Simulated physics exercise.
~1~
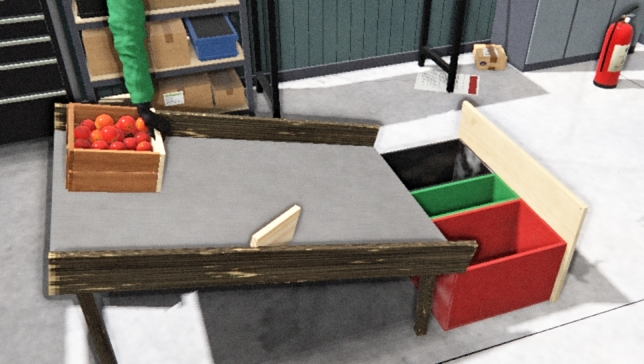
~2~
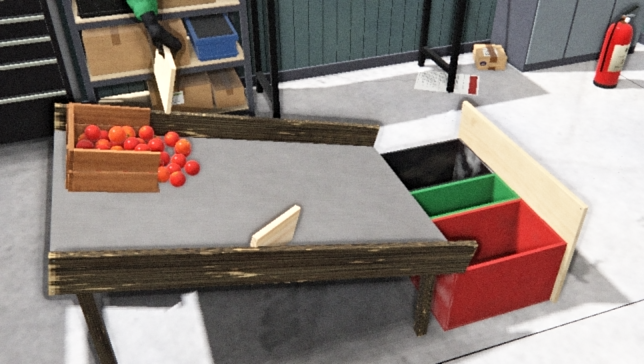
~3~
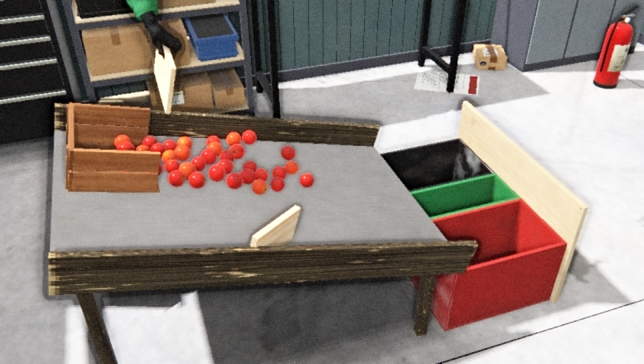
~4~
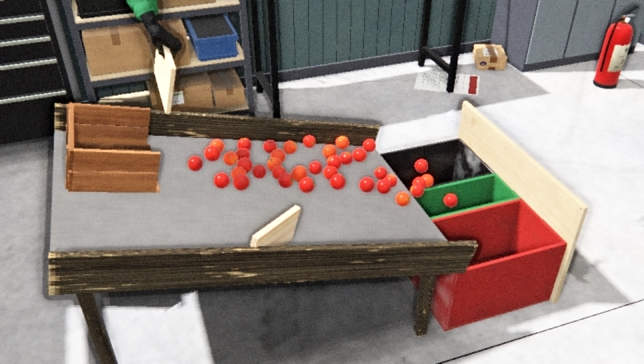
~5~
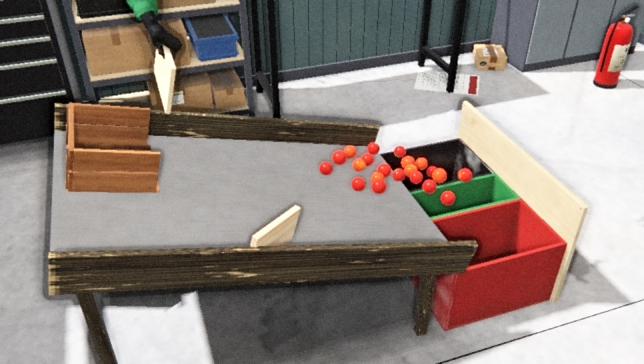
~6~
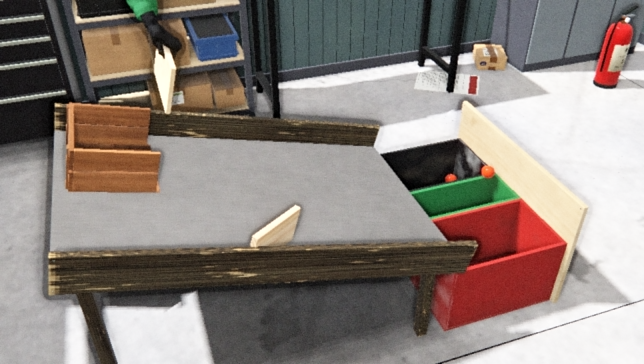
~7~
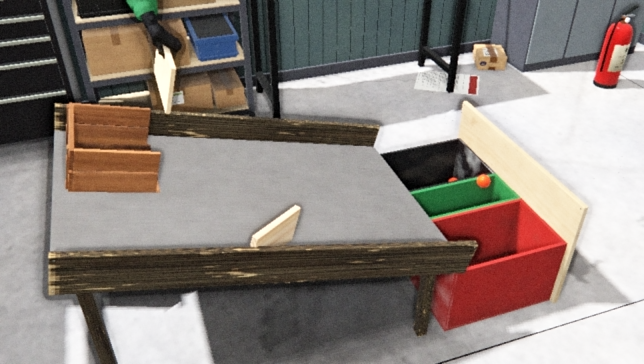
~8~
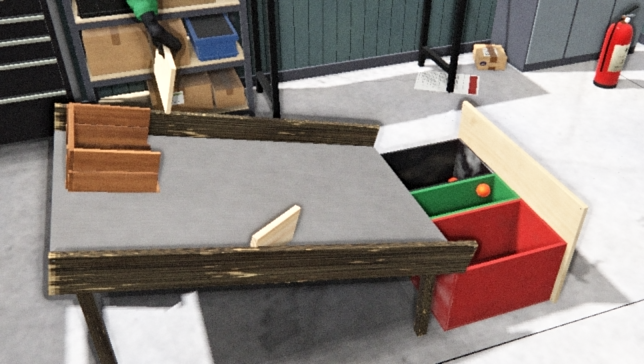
Red and orange tomatoes sit packed in a wooden pen at the upper left of a sloping grey table with dark timber sides, seen from above in a workshop. An angled pale board stands near the table's front edge, and black, green and red containers wait beyond the right end. A green arm with a dark hand lifts the pen's gate clear and holds it there. The tomatoes spill out, spread across the slope and roll right, passing behind the angled board. They tumble off into the black bin and green tub, leaving the table empty, with an orange one still visible at the green tub.
